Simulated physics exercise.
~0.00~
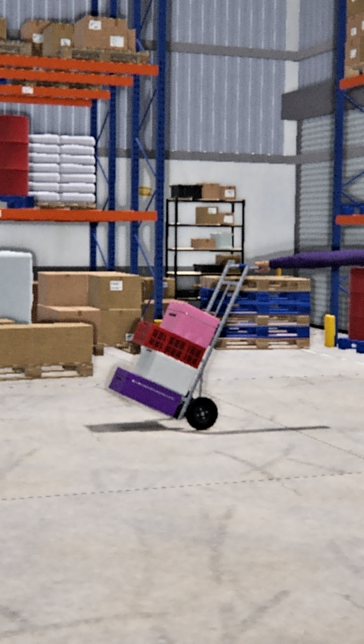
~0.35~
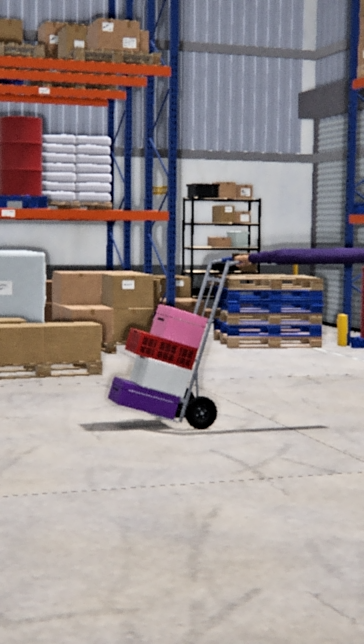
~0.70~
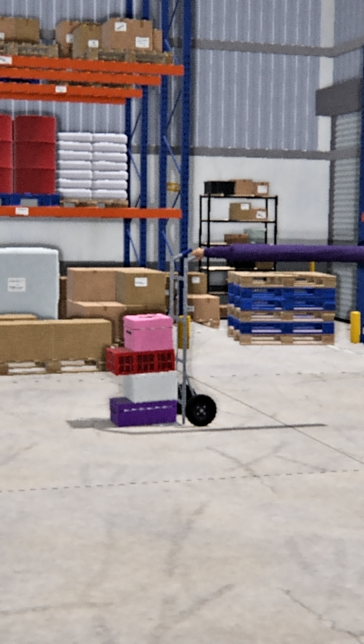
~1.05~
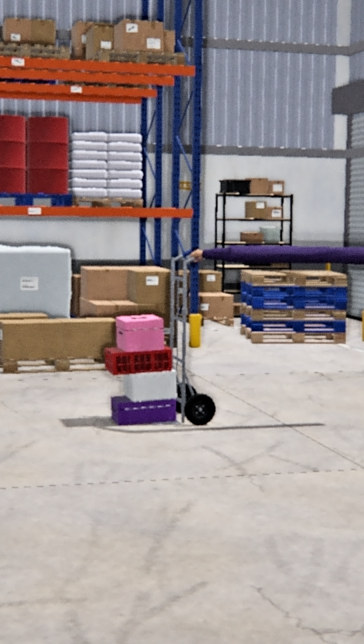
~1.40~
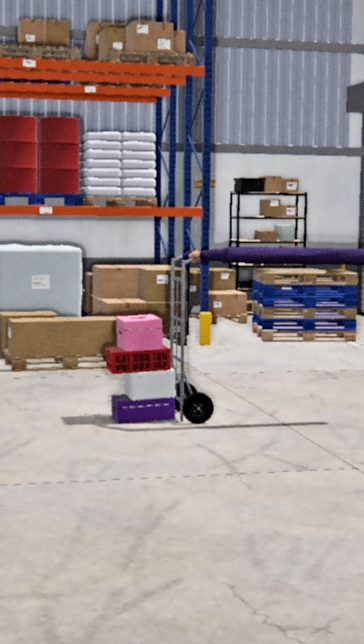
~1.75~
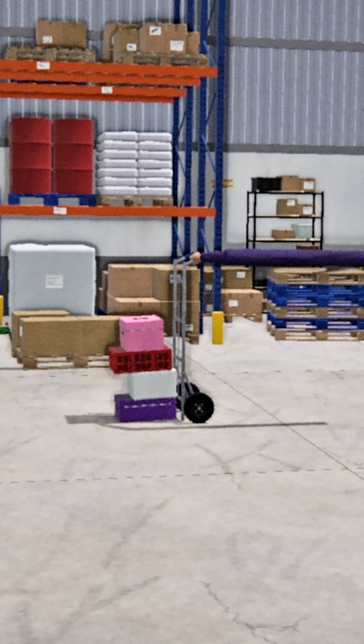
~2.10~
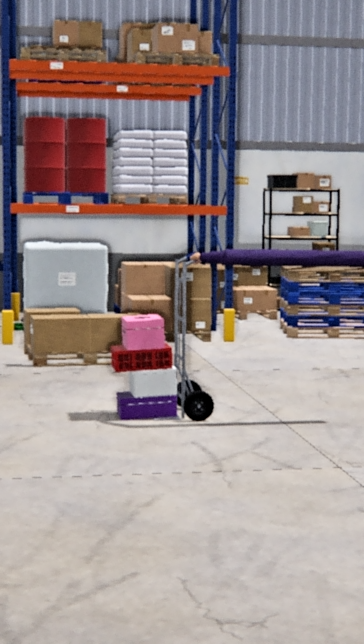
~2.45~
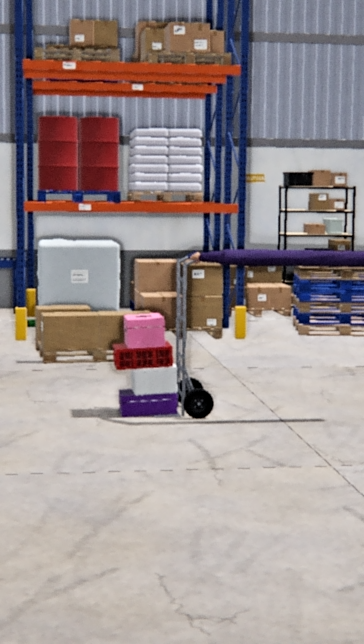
In a warehouse with tall orange and blue shelving, the view is from the side across a pale concrete floor and drifts slowly sideways. A two-wheeled hand truck leans back to the right, carrying a purple toolbox at the bottom, then a white tote, a red crate and a pink toolbox on top. A purple-sleeved arm reaching in from the right holds its handle and swings the truck upright to the left. The plate settles flat on the floor and the truck stops. The stack stays standing, slightly uneven, with all four pieces still piled up.
